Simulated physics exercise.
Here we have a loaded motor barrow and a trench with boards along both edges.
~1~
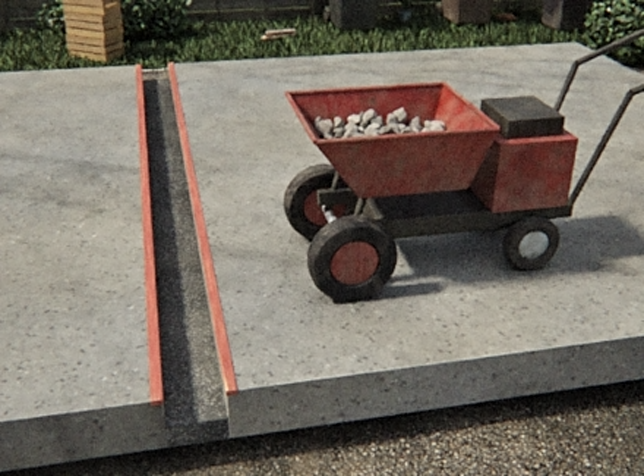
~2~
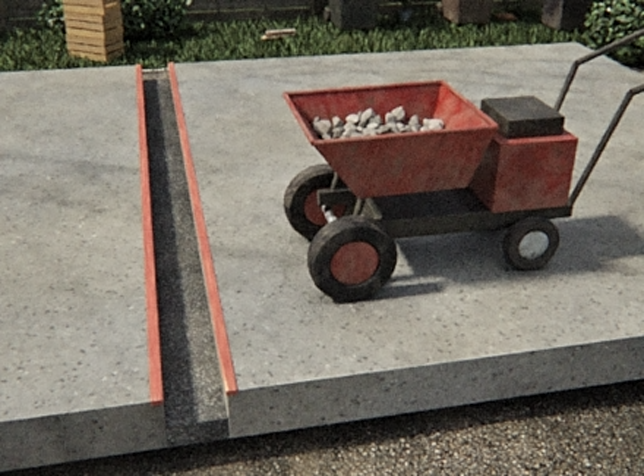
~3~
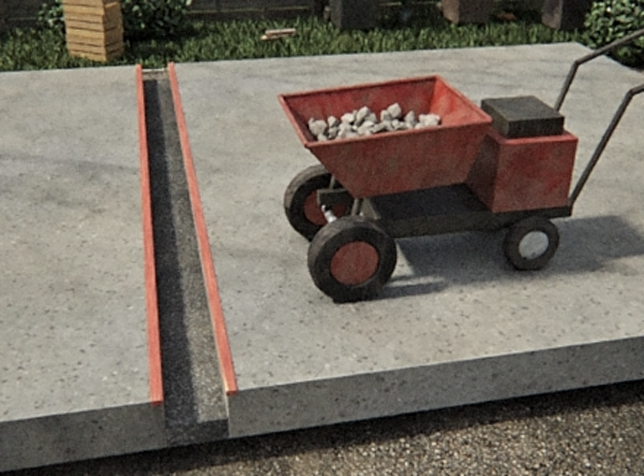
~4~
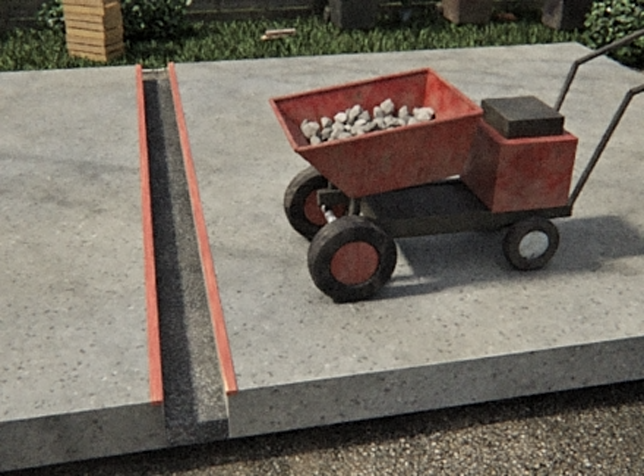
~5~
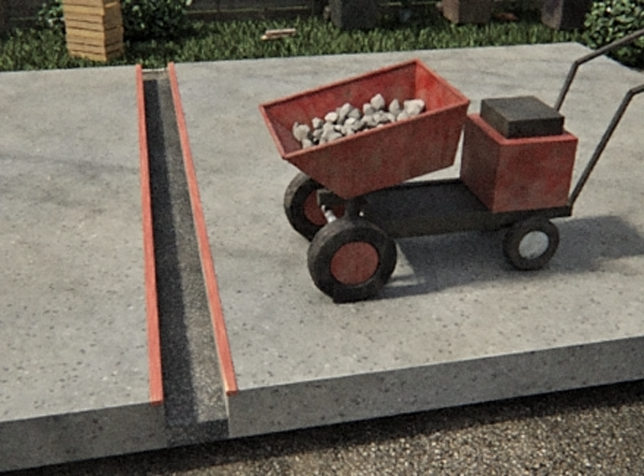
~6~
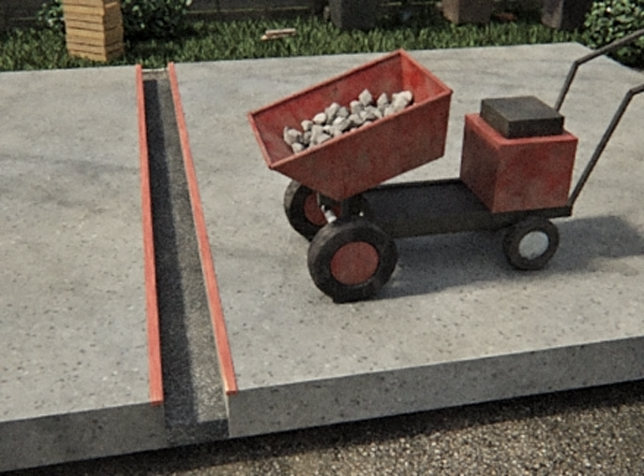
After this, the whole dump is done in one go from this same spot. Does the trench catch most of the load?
The trench is likely to gain the main share of it.
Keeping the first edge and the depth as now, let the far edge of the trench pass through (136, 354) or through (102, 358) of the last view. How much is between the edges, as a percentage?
Near 90 % and 100 %.
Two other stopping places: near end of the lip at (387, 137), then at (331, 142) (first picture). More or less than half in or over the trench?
With the lip at the first place the share is short of one half; at the second place it is beyond one half.
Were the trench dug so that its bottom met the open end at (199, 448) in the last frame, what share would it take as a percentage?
It comes out near 100 percent.
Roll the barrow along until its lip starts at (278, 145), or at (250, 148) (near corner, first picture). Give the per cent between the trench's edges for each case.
60 and 10 in a hundred, in that order.
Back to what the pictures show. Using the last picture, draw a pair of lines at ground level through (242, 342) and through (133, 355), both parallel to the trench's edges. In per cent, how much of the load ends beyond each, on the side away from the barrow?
90 % and 0 %.
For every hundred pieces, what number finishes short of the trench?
That share is about 5 percent.
Soon after the last picture, skip tipped steeply; all in the skip.
A little later, skip tipped right over; most in the skip; a stray few short of the trench; a small part in or heaped over the trench.
Later still, skip tipped right over; about a quarter in the skip; a stray few short of the trench; most in or heaped over the trench; a small part beyond it.
By the end, skip tipped right over; a small part in the skip; a stray few short of the trench; most in or heaped over the trench; a small part beyond it.
